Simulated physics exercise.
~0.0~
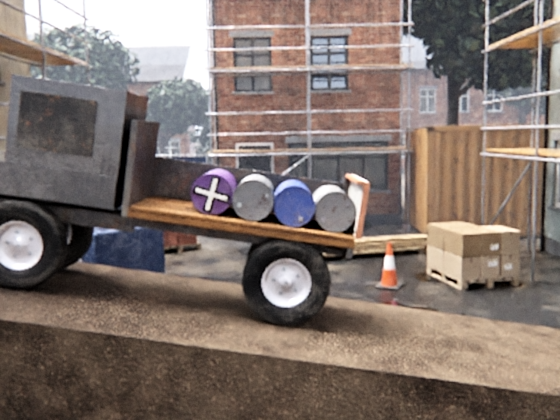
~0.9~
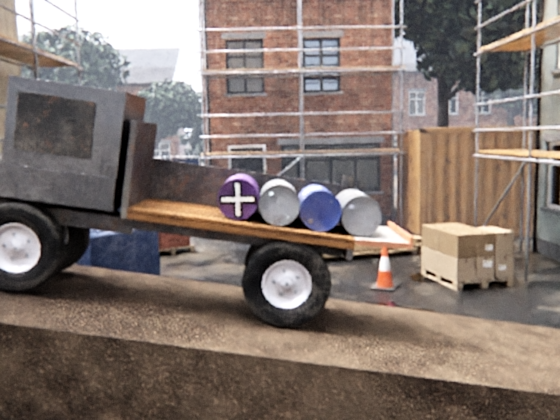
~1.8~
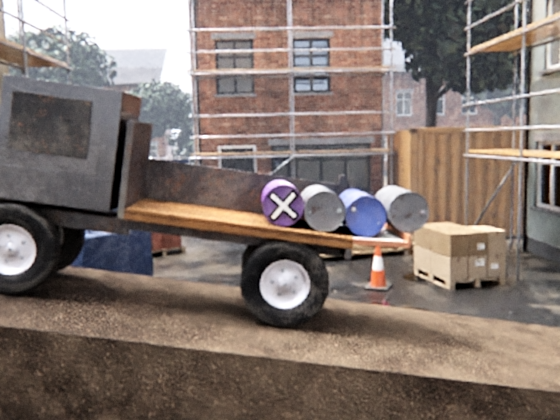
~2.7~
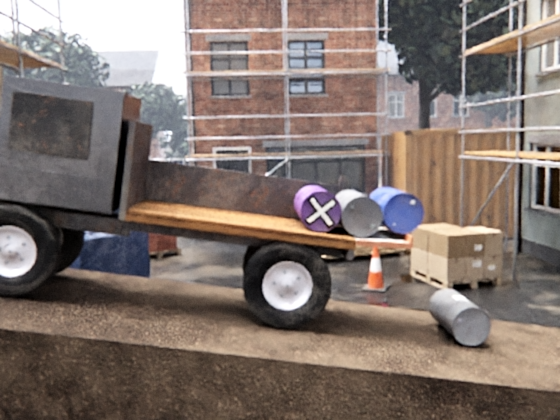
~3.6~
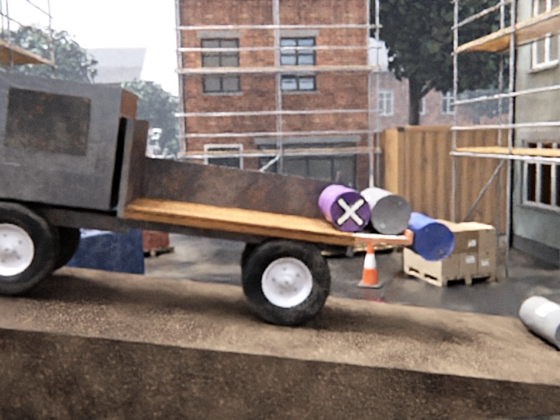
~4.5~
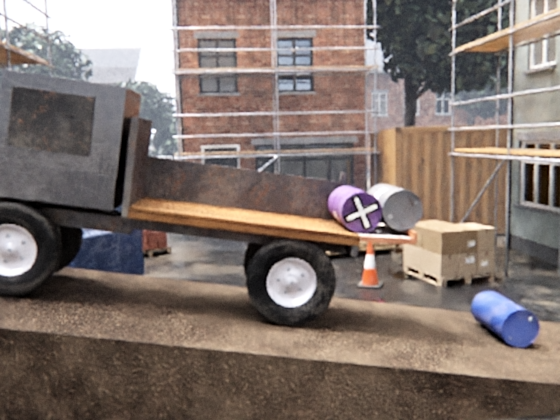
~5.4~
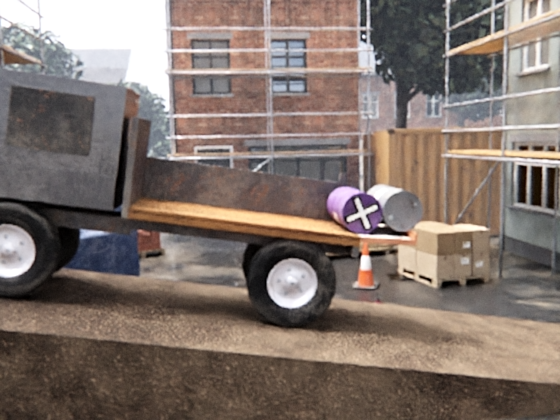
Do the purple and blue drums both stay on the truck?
No, only the purple drum stays, coming to rest on the lowered tailgate beside a grey one. The blue drum rolls off the back and drops to the ground.
